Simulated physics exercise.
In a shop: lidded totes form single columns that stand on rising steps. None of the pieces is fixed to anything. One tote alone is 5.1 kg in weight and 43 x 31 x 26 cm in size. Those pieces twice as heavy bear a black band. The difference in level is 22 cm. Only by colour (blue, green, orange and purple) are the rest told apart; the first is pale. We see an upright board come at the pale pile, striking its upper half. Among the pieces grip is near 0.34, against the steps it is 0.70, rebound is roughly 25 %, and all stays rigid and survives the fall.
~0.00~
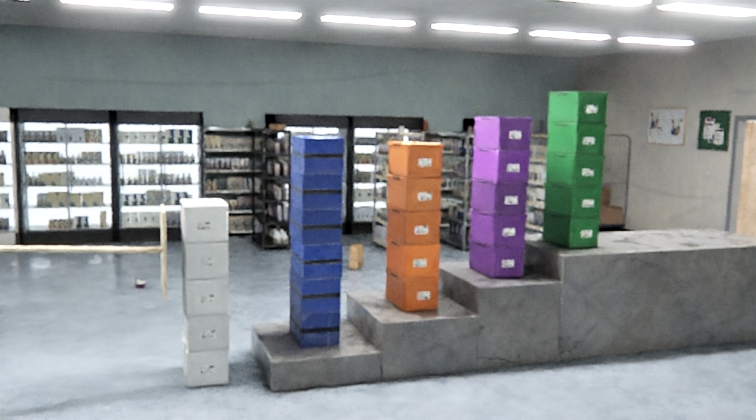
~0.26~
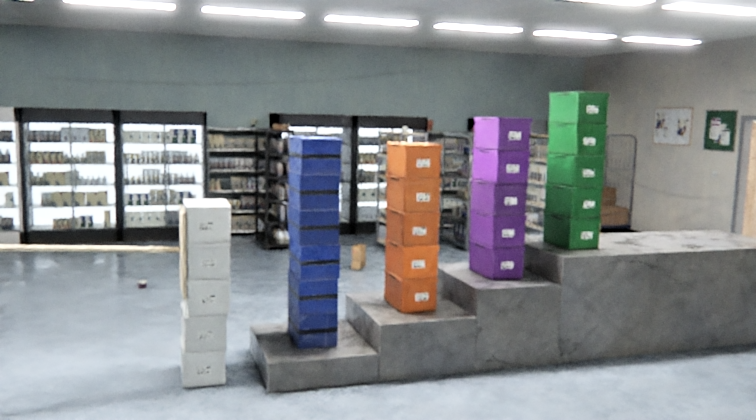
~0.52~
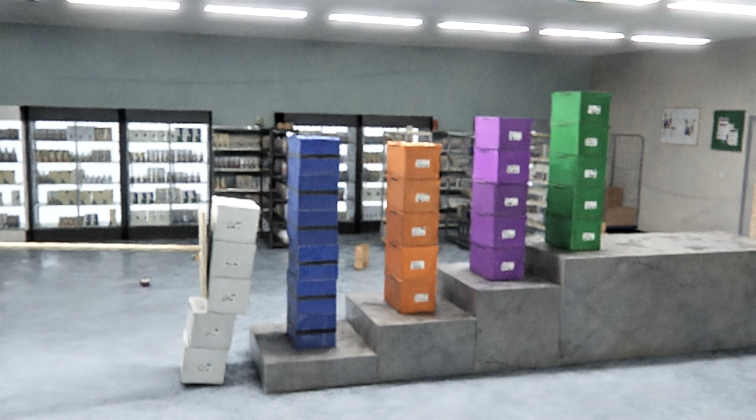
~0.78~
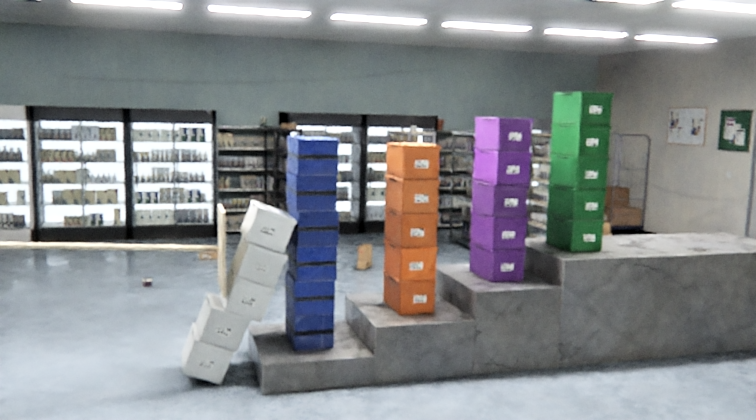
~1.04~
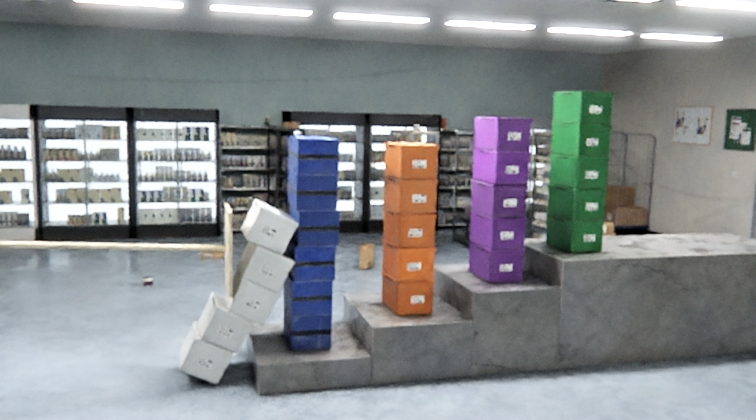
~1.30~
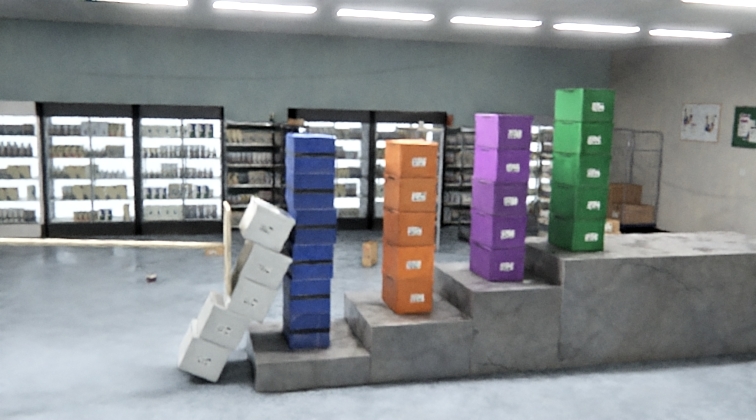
An upright board moves in from the left and pushes the upper part of the pale stack of boxes, which bends and leans to the right until it rests against the blue stack. The blue boxes shift slightly, while the orange, purple and green stacks on the rising steps stay standing.
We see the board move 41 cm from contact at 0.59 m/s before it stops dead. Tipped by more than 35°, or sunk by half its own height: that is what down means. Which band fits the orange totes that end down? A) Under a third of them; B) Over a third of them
Under a third of them.
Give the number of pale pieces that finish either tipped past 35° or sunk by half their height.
In total, 0 of the pale pieces.
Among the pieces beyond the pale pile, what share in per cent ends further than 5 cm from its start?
That comes to 0 in a hundred.
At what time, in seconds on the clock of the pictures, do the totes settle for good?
2.0 s or so.
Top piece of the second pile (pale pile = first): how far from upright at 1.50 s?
0°.
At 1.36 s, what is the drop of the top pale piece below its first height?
Some 10 centimetres.
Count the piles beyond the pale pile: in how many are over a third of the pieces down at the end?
The number of such piles is 0.
After 1.36 s, 0 of the pale pile down; none of the 5 orange totes down (0 of 21 in all colours); top orange tote unmoved.
At rest (2.0 s), 0 of the pale pile down; none of the 5 orange totes down (0 of 21 in all colours); top orange tote unmoved; top blue tote unmoved. That is 0 per cent. As the last picture would show them, middles, top orange tote near (410, 159), top blue tote near (310, 153).
